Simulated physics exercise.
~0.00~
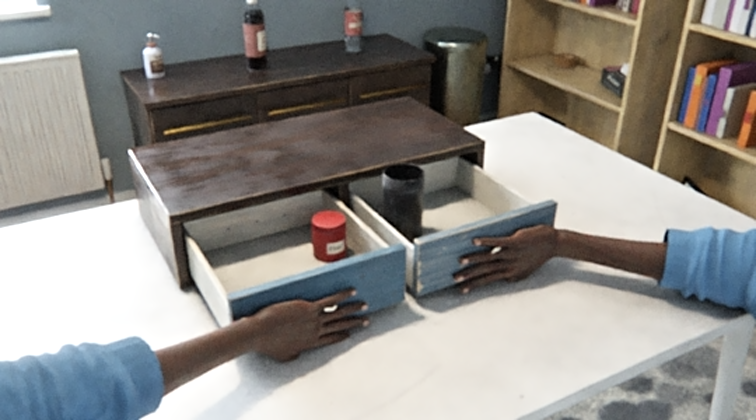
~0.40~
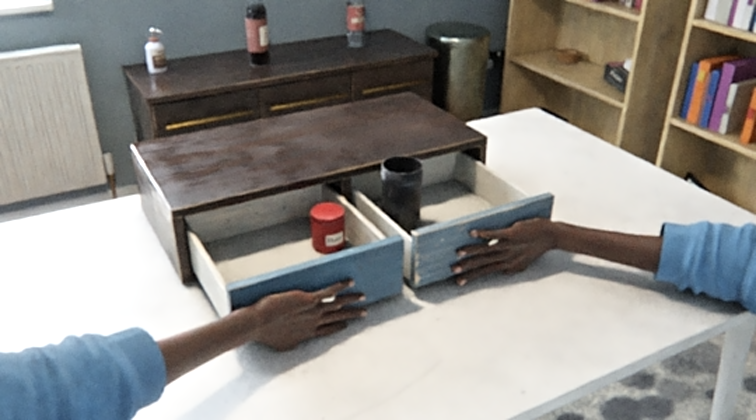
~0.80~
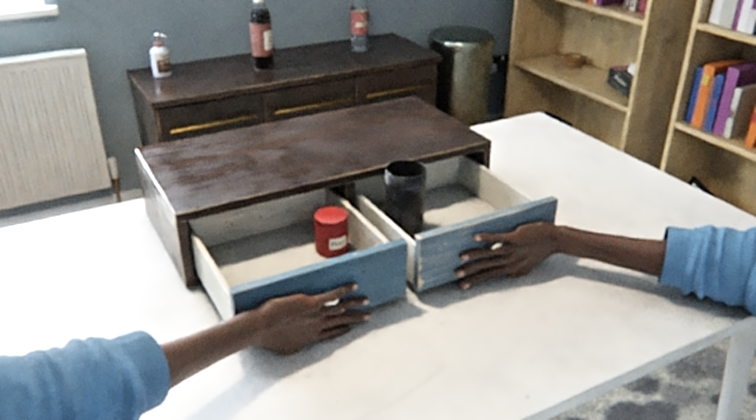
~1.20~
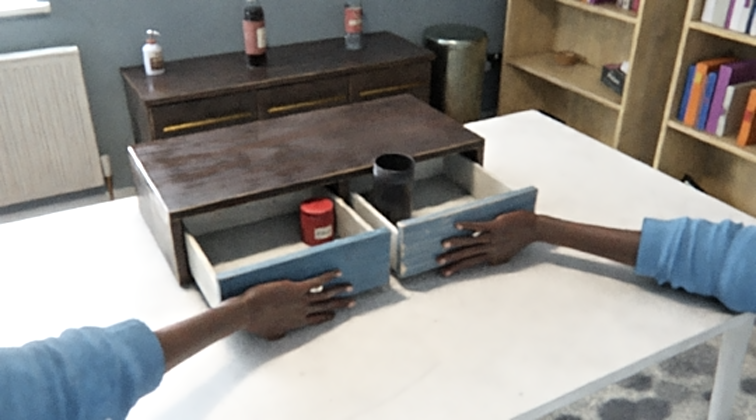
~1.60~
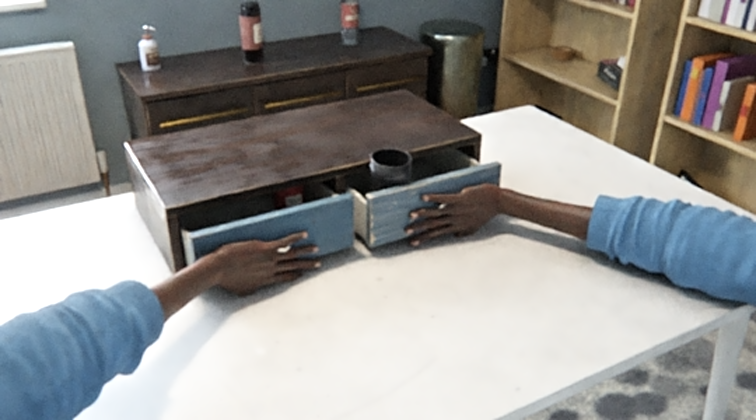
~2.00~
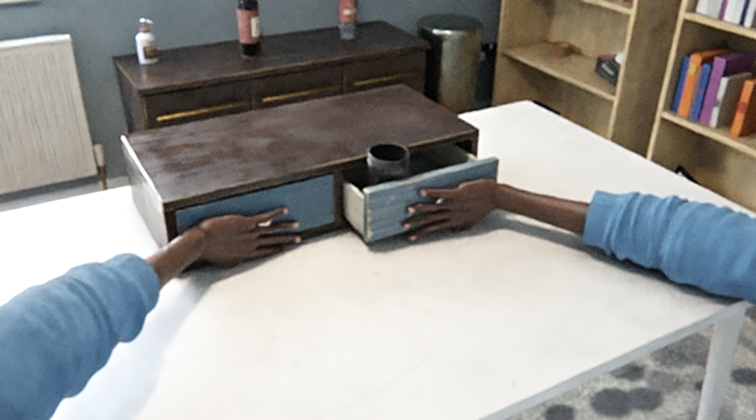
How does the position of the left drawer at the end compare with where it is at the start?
At the start the left drawer is pulled well out from the chest with the red jar visible inside. By the end it is pushed all the way in, its blue front flush with the chest.
